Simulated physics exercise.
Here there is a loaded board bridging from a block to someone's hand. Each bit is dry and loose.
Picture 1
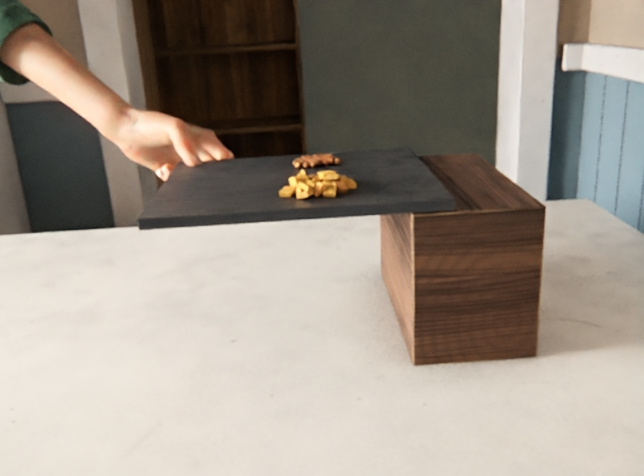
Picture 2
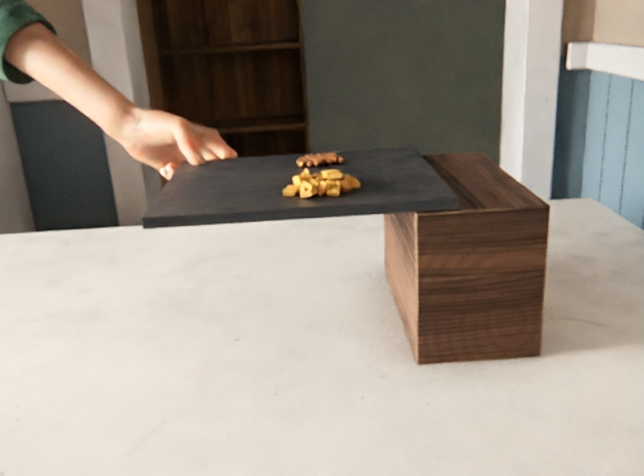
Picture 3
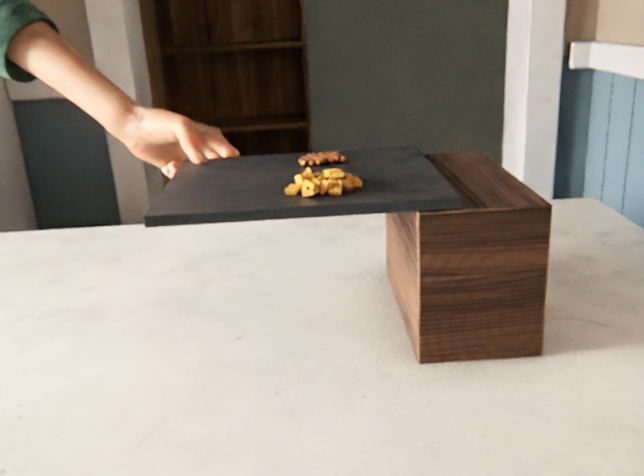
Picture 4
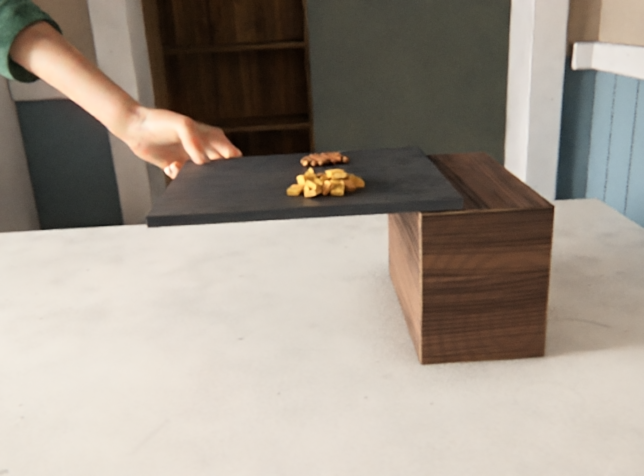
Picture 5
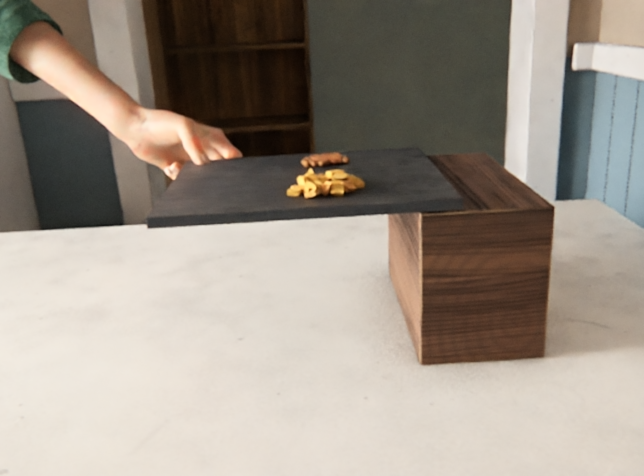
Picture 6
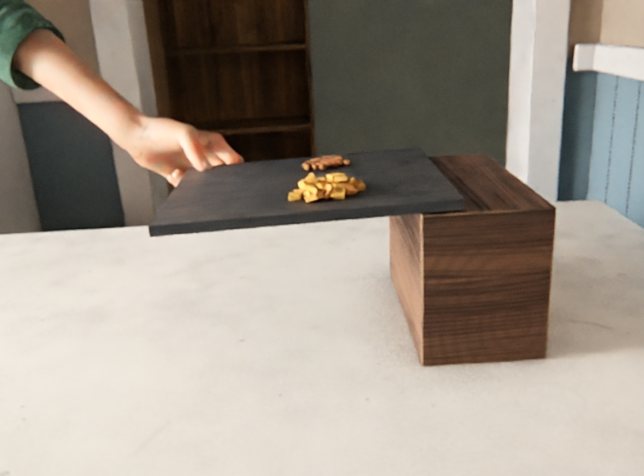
The video shows a hand at the left holding one end of a dark board that rests on a wooden block, with two small piles of food pieces on top; the held end dips very slightly, and the piles stay put.
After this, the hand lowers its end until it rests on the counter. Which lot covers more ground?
Farther travel: The farther-off lot.
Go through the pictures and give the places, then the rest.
The first picture shows held end of the board at (150, 221), level; block at (449, 246), tall, over half the board's length; near lot at (311, 184), some cereal squares; far lot at (314, 160), some cereal balls.
The second picture shows held end of the board at (154, 220), level; far lot at (317, 159).
The third picture shows held end of the board at (156, 219), level; near lot at (317, 182).
The fourth picture shows held end of the board at (158, 219), level; far lot at (322, 159).
The fifth picture shows held end of the board at (159, 220), level; near lot at (319, 183).
The sixth picture shows held end of the board at (161, 228), down by 2°; block at (458, 247); near lot at (320, 187), not moving; far lot at (323, 163), not moving.
Then, 0.71 s past the last view, board sloping at 22°; near lot all still on the board; far lot all still on the board.
Then, 1.33 s past the last view, board sloping at 39°; near lot mostly less than half a board's length out; far lot mostly up to a board's length out.
Then, 1.86 s past the last view, board resting at 39°; near lot mostly less than half a board's length out; far lot mostly up to a board's length out.
Finally, board resting at 39°; near lot mostly less than half a board's length out; far lot mostly up to a board's length out; the far lot has gone farther.
